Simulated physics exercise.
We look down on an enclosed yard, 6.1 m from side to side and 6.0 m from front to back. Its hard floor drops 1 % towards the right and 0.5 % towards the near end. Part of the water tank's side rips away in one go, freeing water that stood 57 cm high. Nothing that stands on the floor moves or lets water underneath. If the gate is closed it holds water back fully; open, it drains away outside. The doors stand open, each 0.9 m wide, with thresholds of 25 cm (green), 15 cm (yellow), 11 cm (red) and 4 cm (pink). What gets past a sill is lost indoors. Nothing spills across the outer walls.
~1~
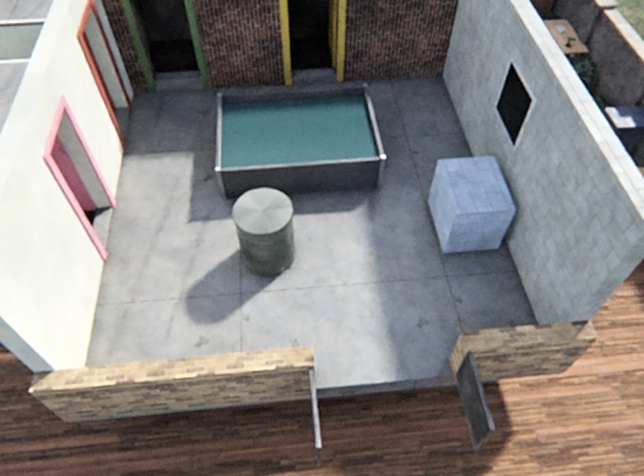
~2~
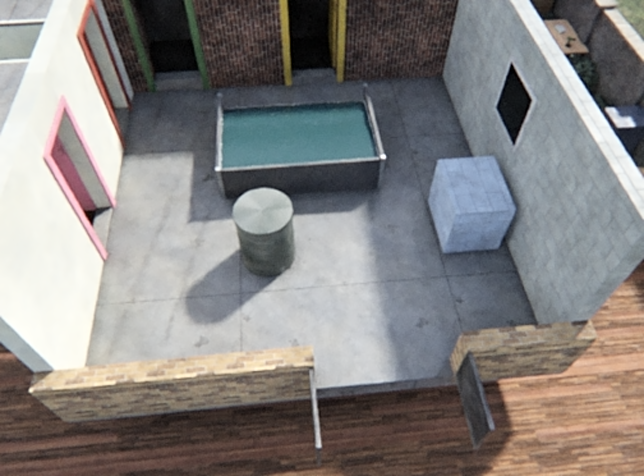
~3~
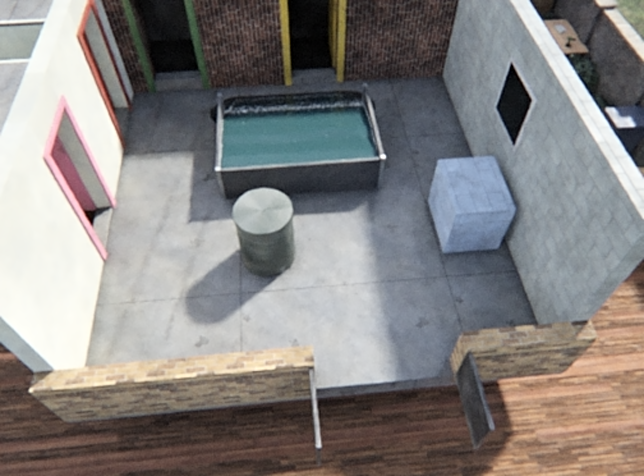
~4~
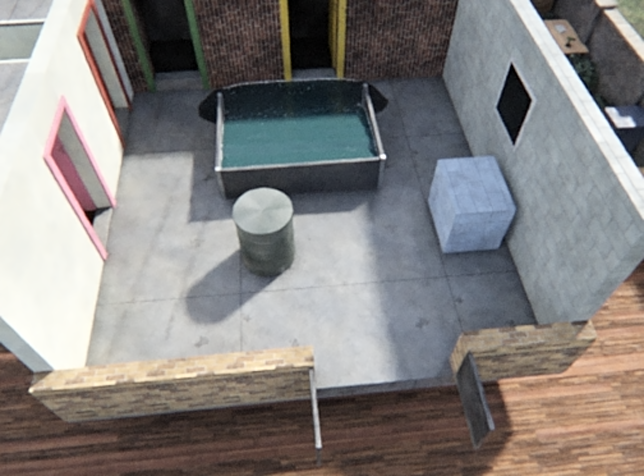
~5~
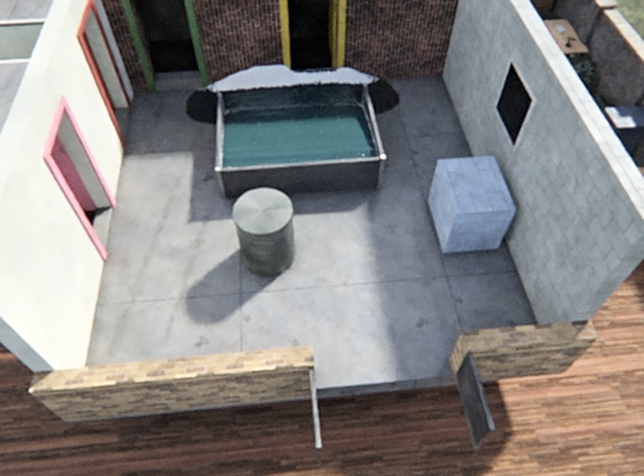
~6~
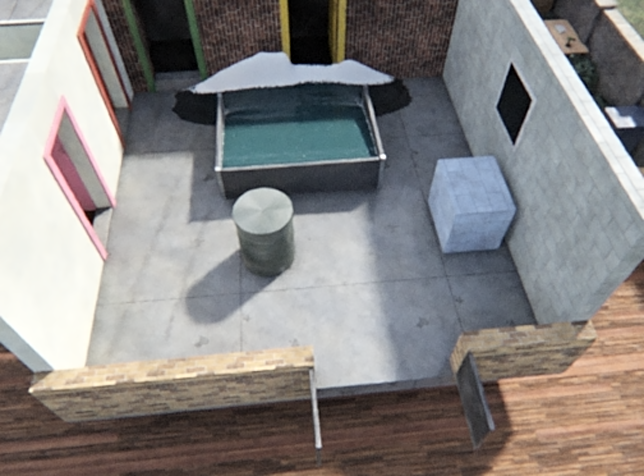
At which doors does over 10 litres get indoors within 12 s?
The water let in: At the green door it stays under the limit; at the yellow door it exceeds the limit; at the red door it exceeds the limit; at the pink door it does not reach the limit.
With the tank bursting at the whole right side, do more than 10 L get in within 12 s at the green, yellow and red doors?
Then: Green below, yellow not over, red over.
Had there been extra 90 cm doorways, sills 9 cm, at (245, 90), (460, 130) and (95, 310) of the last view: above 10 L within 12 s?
In that order: Over, past it, not over.
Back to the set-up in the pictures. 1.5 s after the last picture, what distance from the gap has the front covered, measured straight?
Some 3.4 m out.
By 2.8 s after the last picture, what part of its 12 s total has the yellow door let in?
Some 100 per cent by then.
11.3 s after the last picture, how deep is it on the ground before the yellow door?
Roughly 7.0 cm deep.
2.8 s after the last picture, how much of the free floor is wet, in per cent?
Near 50 per cent is wet.
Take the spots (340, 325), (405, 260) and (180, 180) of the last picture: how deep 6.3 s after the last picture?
About 4, 2 and 3 cm.
Then, 0.7 s after the last picture water covers 15 % of the floor and is deepest (42 cm) near (275, 91); green door 15 cm at the sill, 0 L in, yellow door 42 cm at the sill, 126 L in, red door not reached, pink door not reached.
Then, 1.5 s after the last picture water covers 25 % of the floor and is deepest (36 cm) near (437, 82); green door 14 cm at the sill, 0 L in, yellow door 31 cm at the sill, 245 L in, red door 22 cm at the sill, 11 L in, pink door not reached.
Then, 2.8 s after the last picture water covers 50 % of the floor and is deepest (24 cm) near (456, 191); green door 13 cm at the sill, 0 L in, yellow door 15 cm at the sill, 290 L in, red door 18 cm at the sill, 61 L in, pink door 4 cm at the sill, 0 L in.
Then, 6.3 s after the last picture water covers 95 % of the floor and is deepest (14 cm) near (440, 87); green door 8 cm at the sill, 0 L in, yellow door 11 cm at the sill, 292 L in, red door 6 cm at the sill, 74 L in, pink door 2 cm at the sill, 0 L in.
Then, 11.3 s after the last picture water covers 95 % of the floor and is deepest (12 cm) near (538, 349); green door 4 cm at the sill, 0 L in, yellow door 7 cm at the sill, 292 L in, red door 2 cm at the sill, 74 L in, pink door 2 cm at the sill, 0 L in.
